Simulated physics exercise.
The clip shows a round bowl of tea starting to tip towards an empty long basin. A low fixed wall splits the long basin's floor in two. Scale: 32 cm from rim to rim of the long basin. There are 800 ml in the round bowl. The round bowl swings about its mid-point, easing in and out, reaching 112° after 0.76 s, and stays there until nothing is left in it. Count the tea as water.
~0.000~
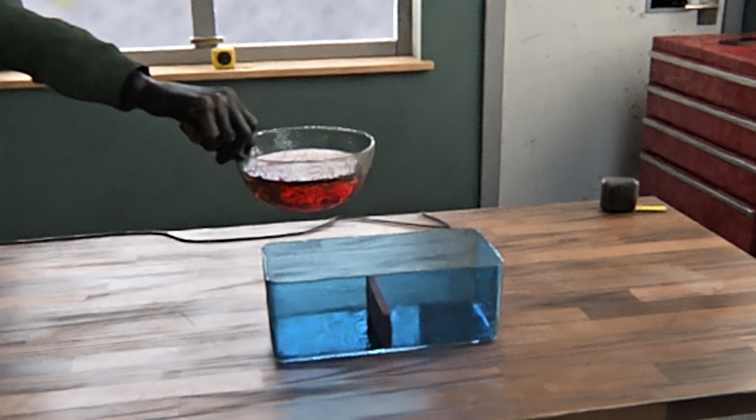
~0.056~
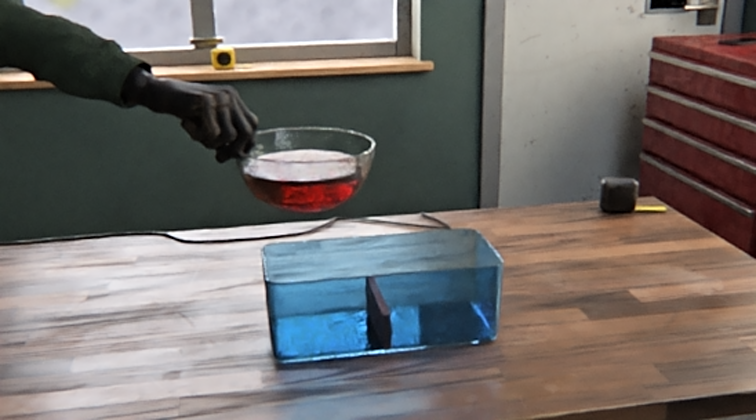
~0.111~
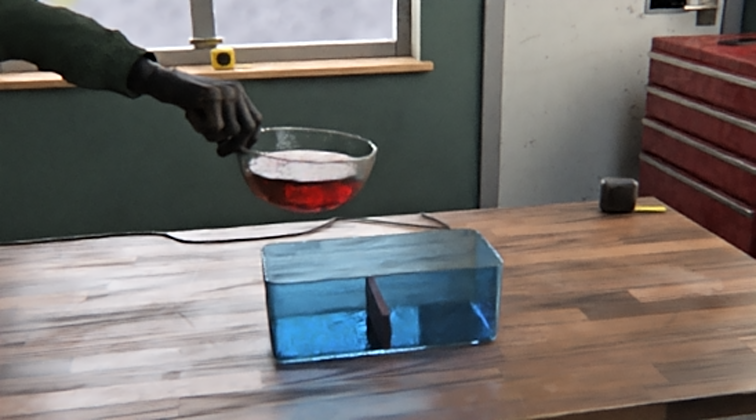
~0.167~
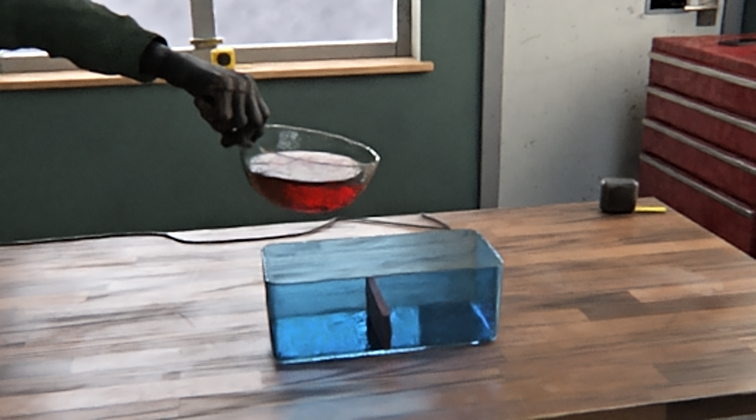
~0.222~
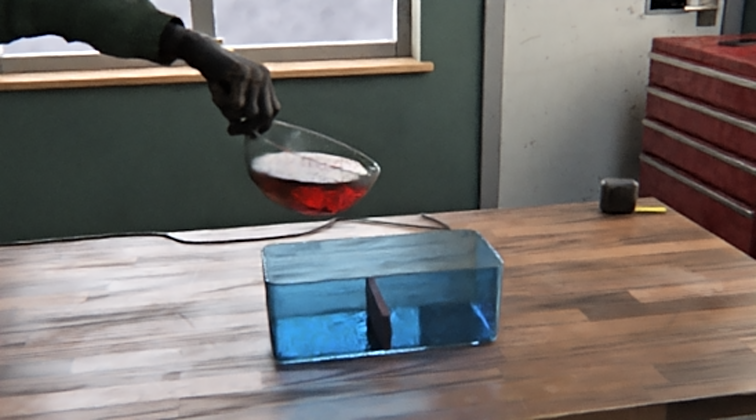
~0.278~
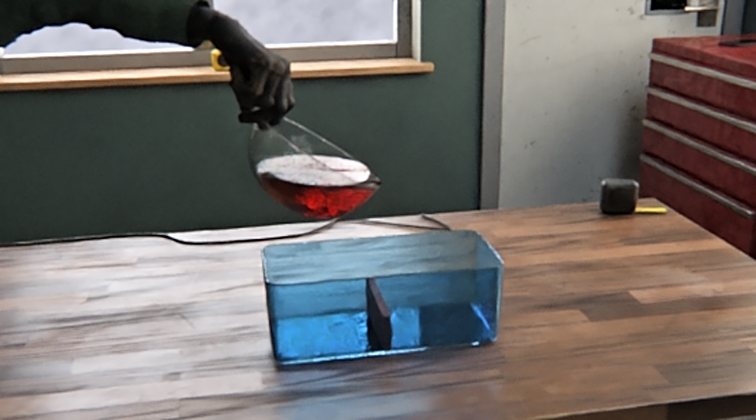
On a wooden workbench in a workshop, a dark-gloved hand holds a clear round bowl of red tea level above a blue-tinted long basin with a low dark divider. The hand rises and moves right as the bowl tilts rightward, slightly at first, then steeply, the tea sliding to its lowered right rim.
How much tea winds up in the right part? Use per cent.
About 68 per cent.
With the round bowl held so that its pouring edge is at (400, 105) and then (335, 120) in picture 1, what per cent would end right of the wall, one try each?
First 80, then 35 per cent.
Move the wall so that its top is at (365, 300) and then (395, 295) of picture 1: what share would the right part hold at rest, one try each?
First 75, then 45 per cent.
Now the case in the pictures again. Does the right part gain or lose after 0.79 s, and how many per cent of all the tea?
It goes up by about 4.
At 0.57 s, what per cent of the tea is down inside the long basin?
Near 64 in a hundred.
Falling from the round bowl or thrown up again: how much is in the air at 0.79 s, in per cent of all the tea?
Near 8 in a hundred.
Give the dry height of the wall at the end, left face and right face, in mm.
Left about 40 mm, right about 28 mm.
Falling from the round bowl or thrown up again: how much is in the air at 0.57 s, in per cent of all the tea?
Some 24 per cent.
After 0.57 s the tilt is 96° and 12 per cent is still to pour, 4 is left of the wall and 60 right of it.
After 0.79 s the tilt is 112° and 0 per cent is still to pour, 27 is left of the wall and 65 right of it.
After 1.01 s the tilt is 112° and 0 per cent is still to pour, 29 is left of the wall and 69 right of it.
After 1.26 s the tilt is 112° and 0 per cent is still to pour, 30 is left of the wall and 68 right of it.
In the end 30 per cent lies left of the wall, 68 right of it and 2 outside.
